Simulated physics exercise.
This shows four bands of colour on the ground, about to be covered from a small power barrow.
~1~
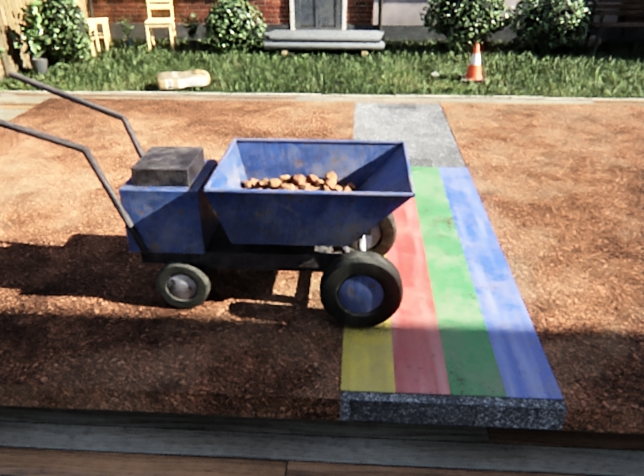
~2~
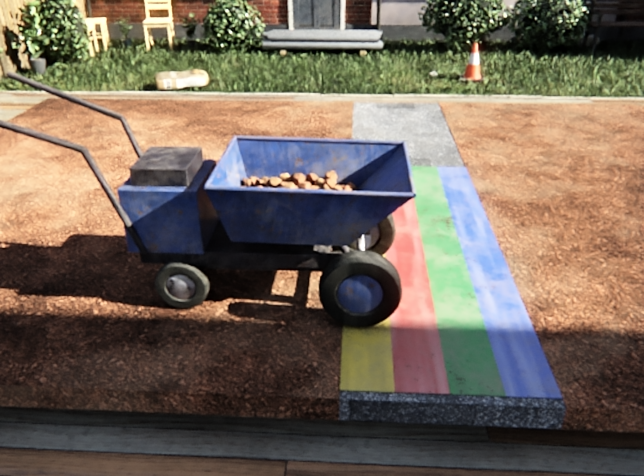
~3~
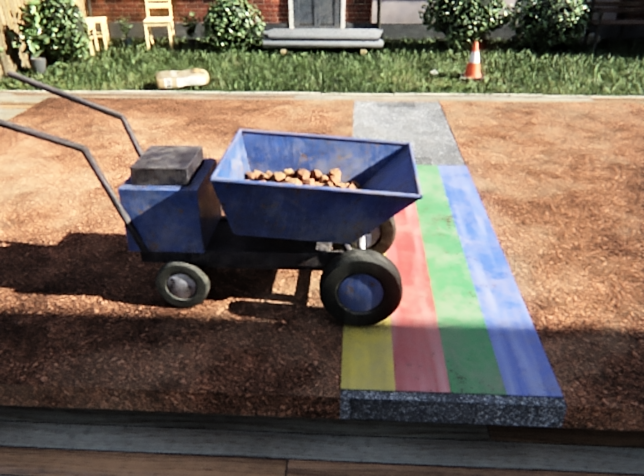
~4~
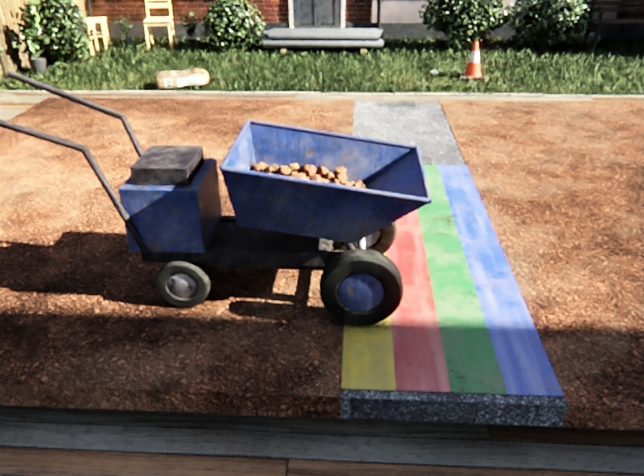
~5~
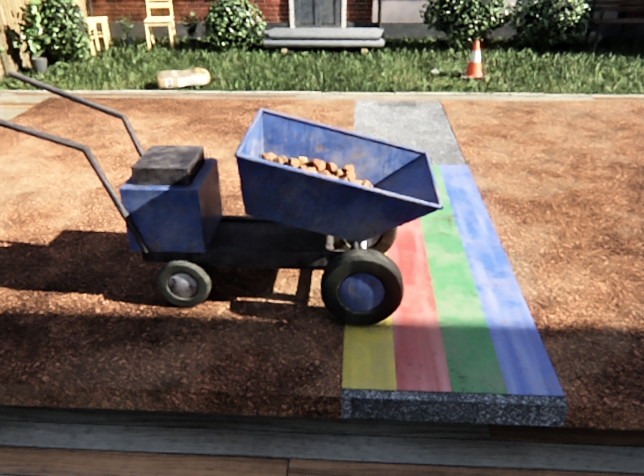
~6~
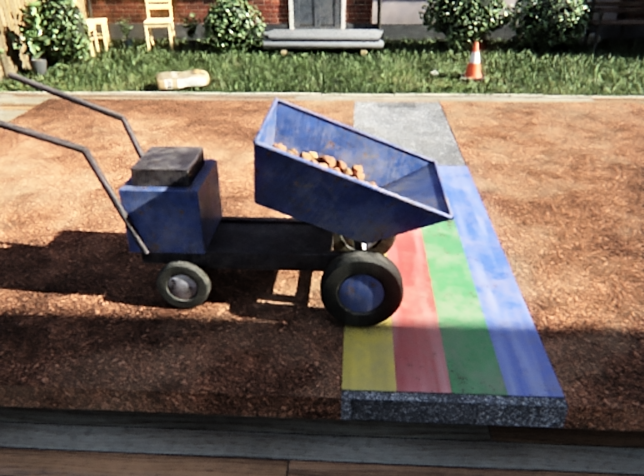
A small blue power barrow holding brown lumps stood with its front wheels on yellow, red, green and blue stripes, and its skip slowly tilted up at the back, leaning clearly to the right.
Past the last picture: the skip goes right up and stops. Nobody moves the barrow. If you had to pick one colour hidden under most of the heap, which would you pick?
I would pick blue.
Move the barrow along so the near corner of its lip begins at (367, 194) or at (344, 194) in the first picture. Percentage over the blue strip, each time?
Result: Try 1 = 30 %, try 2 = 20 %.
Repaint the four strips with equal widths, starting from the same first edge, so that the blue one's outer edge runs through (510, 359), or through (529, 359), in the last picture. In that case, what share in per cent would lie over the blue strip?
The first gives around 20 %, the second around 40 %.
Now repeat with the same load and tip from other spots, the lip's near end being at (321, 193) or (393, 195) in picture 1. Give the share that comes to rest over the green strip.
In order, close to 30 and 20 in a hundred.
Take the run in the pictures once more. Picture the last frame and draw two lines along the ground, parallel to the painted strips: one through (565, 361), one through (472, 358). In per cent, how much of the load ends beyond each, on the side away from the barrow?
30 and 90 in a hundred.
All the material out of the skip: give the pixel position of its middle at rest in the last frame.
Somewhere close to (512, 288) in the last picture.
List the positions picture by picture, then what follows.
Lip of the skip at (413, 195), level; top of the load at (302, 198), clay clods; yellow strip at (368, 351); red strip at (418, 353); green strip at (469, 355); blue strip at (521, 357), in the first frame.
Lip of the skip at (414, 196), tipped barely; top of the load at (302, 197), in the second frame.
Lip of the skip at (420, 197), tipped barely; top of the load at (293, 184), in the third frame.
Lip of the skip at (429, 201), tipped a little; top of the load at (278, 180), in the fourth frame.
Lip of the skip at (441, 208), tipped clearly; top of the load at (270, 172), in the fifth frame.
Lip of the skip at (451, 218), tipped clearly; top of the load at (289, 173); yellow strip at (368, 350); red strip at (419, 351); green strip at (470, 353); blue strip at (521, 355), in the sixth frame.
Soon after the last picture, skip tipped steeply; all in the skip.
A little later, skip tipped right over; about a third in the skip; a small part over the green strip; about half over the blue strip; a small part off the paint.
Later still, skip tipped right over; a small part in the skip; a small part over the green strip; about half over the blue strip; about a third off the paint.
At rest, skip tipped right over; a small part in the skip; none over the yellow strip; none over the red strip; a small part over the green strip; about half over the blue strip; about a third off the paint.
